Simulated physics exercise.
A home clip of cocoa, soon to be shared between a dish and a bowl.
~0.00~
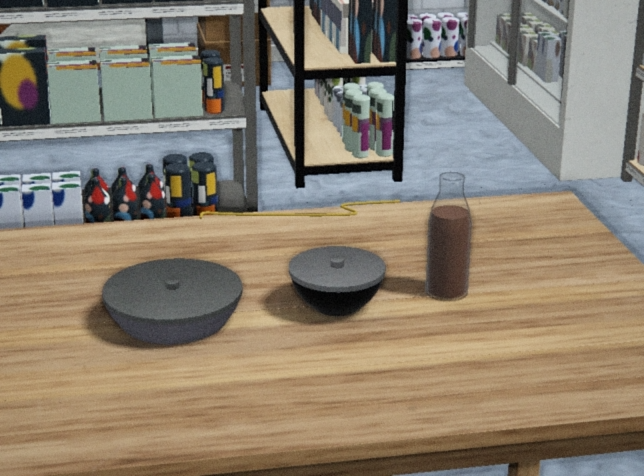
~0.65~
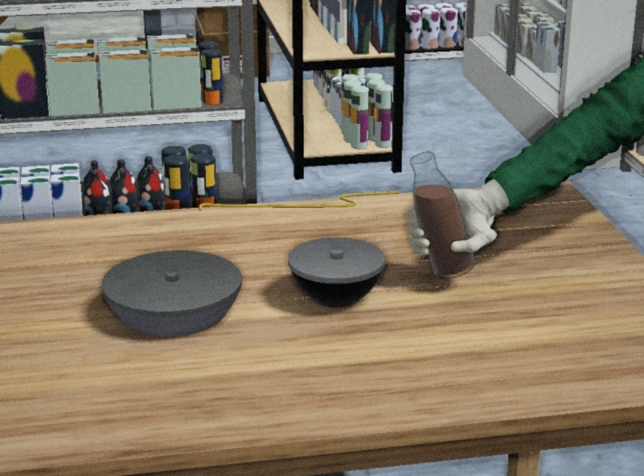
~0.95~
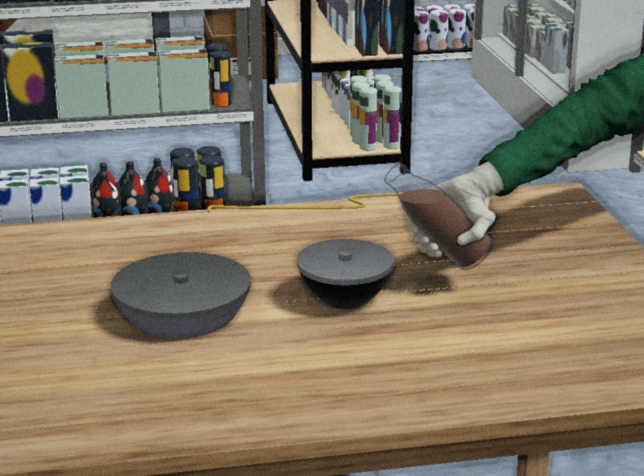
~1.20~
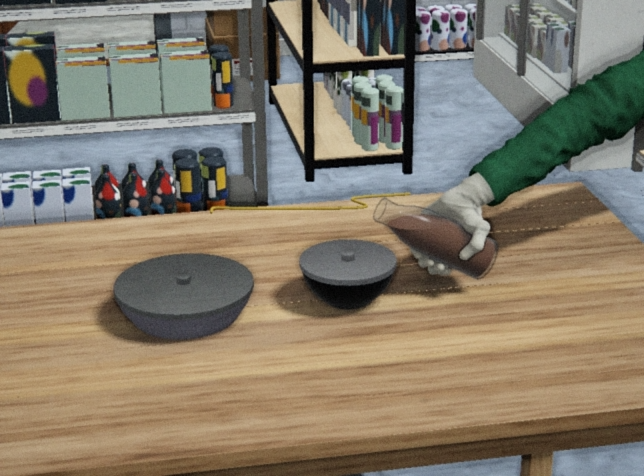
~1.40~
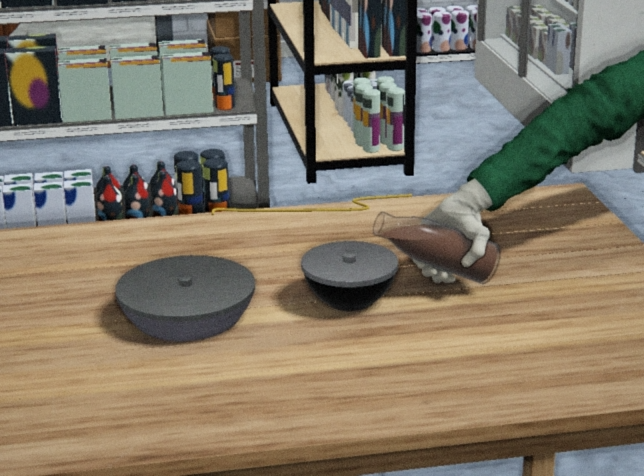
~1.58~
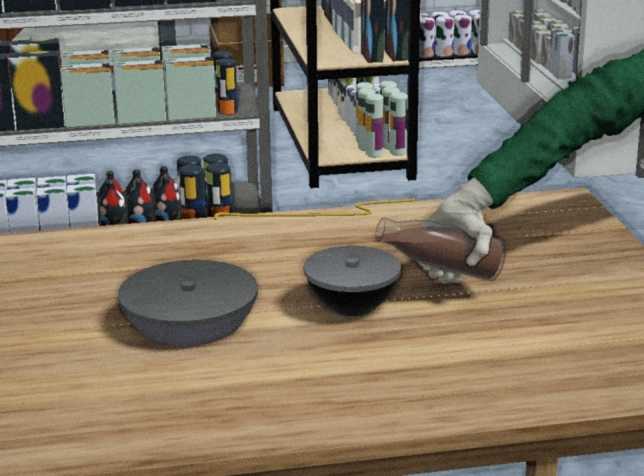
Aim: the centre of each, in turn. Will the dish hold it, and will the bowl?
The dish does not hold it, the bowl does not hold it.
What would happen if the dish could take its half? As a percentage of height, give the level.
Fill level: Approx. 25 % of height.
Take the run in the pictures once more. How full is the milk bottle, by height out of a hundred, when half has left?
35 per cent, roughly.
After 2.3 s, it hits the lid of the bowl and runs off.
After 3.2 s, it hits the lid of the dish and runs off.
After 4.6 s, the bowl is empty, in a puddle; the dish is empty, in a puddle.
